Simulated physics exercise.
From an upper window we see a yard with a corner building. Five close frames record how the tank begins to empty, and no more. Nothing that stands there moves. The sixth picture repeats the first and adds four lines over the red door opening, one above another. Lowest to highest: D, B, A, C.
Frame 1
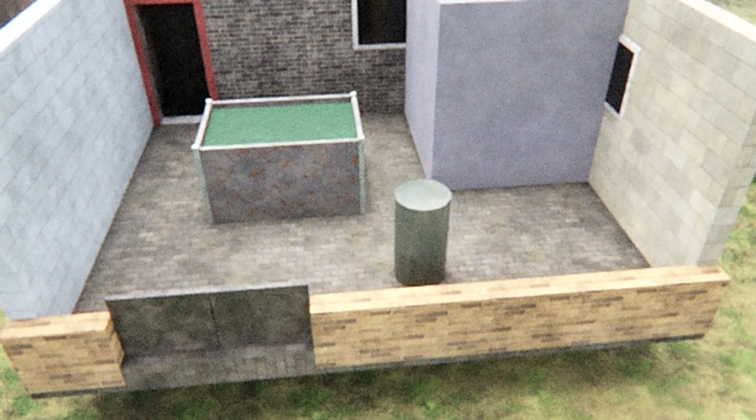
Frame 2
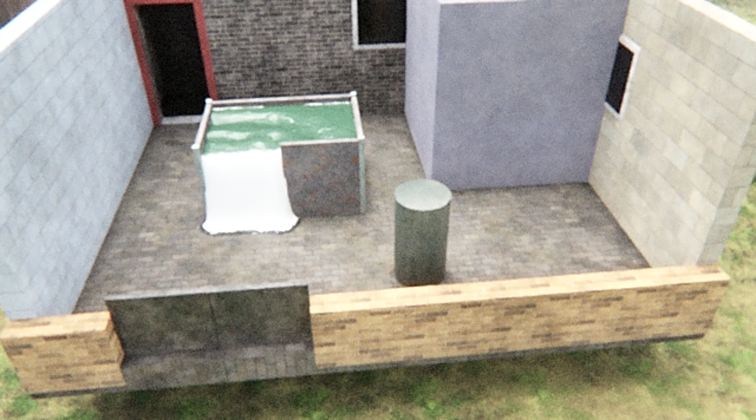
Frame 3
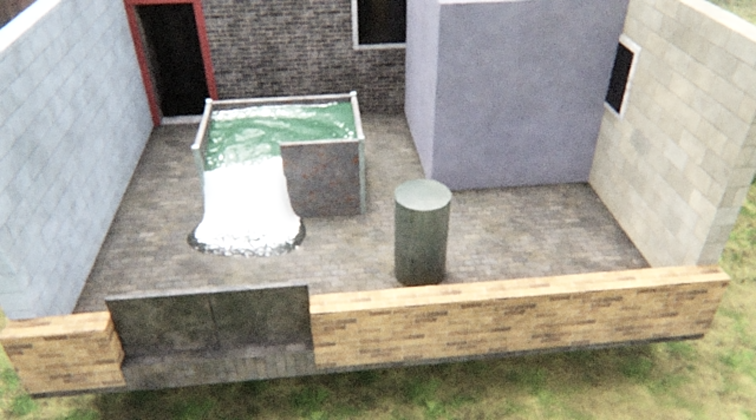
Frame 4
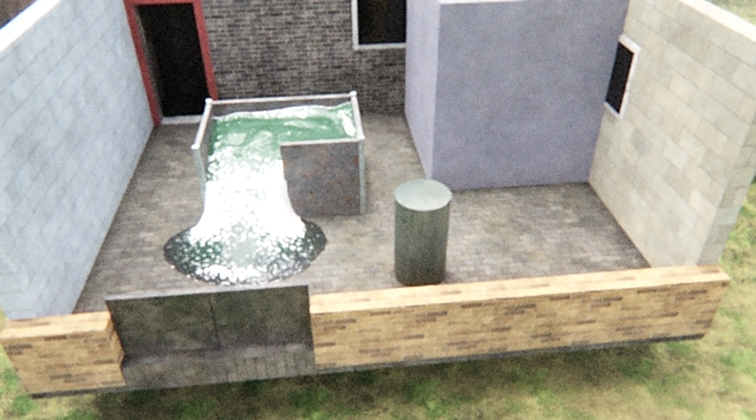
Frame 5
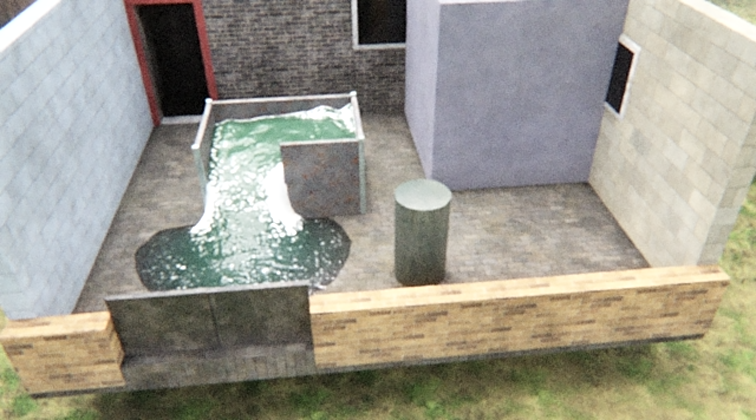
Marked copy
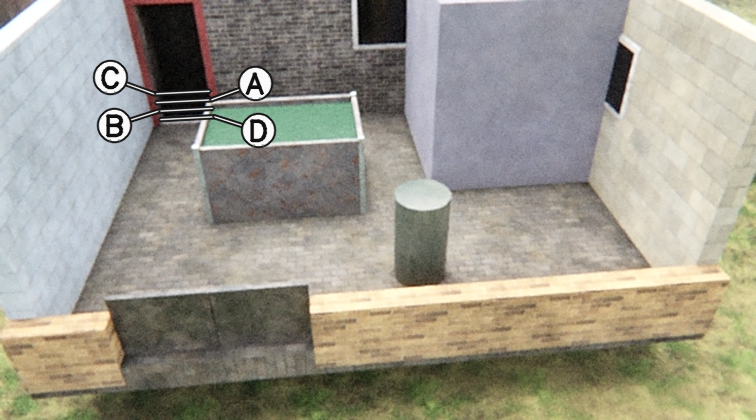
A walled, paved yard with a pale purple corner building at the back right is seen from a fixed upper window. A stone-sided tank of green water stands near a red-framed doorway at the back left, with a grey-green cylinder right of centre and a dark gate in the tan front wall. The tank's front left side opens and water pours out, foaming white, then spreads across the paving in a widening green pool.
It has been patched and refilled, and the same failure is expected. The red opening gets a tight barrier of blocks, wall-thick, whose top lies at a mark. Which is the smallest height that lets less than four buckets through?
B.
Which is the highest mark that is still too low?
That would be D.
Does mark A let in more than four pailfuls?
No, that is safe.
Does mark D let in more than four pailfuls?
Yes, it does.
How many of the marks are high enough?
Three of the four.
On the marked copy, A at (183, 101); B at (185, 109); C at (181, 92); D at (187, 118); from the bottom up D, B, A, C.
With A, nothing gets over.
With B, a splash gets over, under a bucket.
With C, nothing gets over.
With D, about 14 bucketfuls get in.
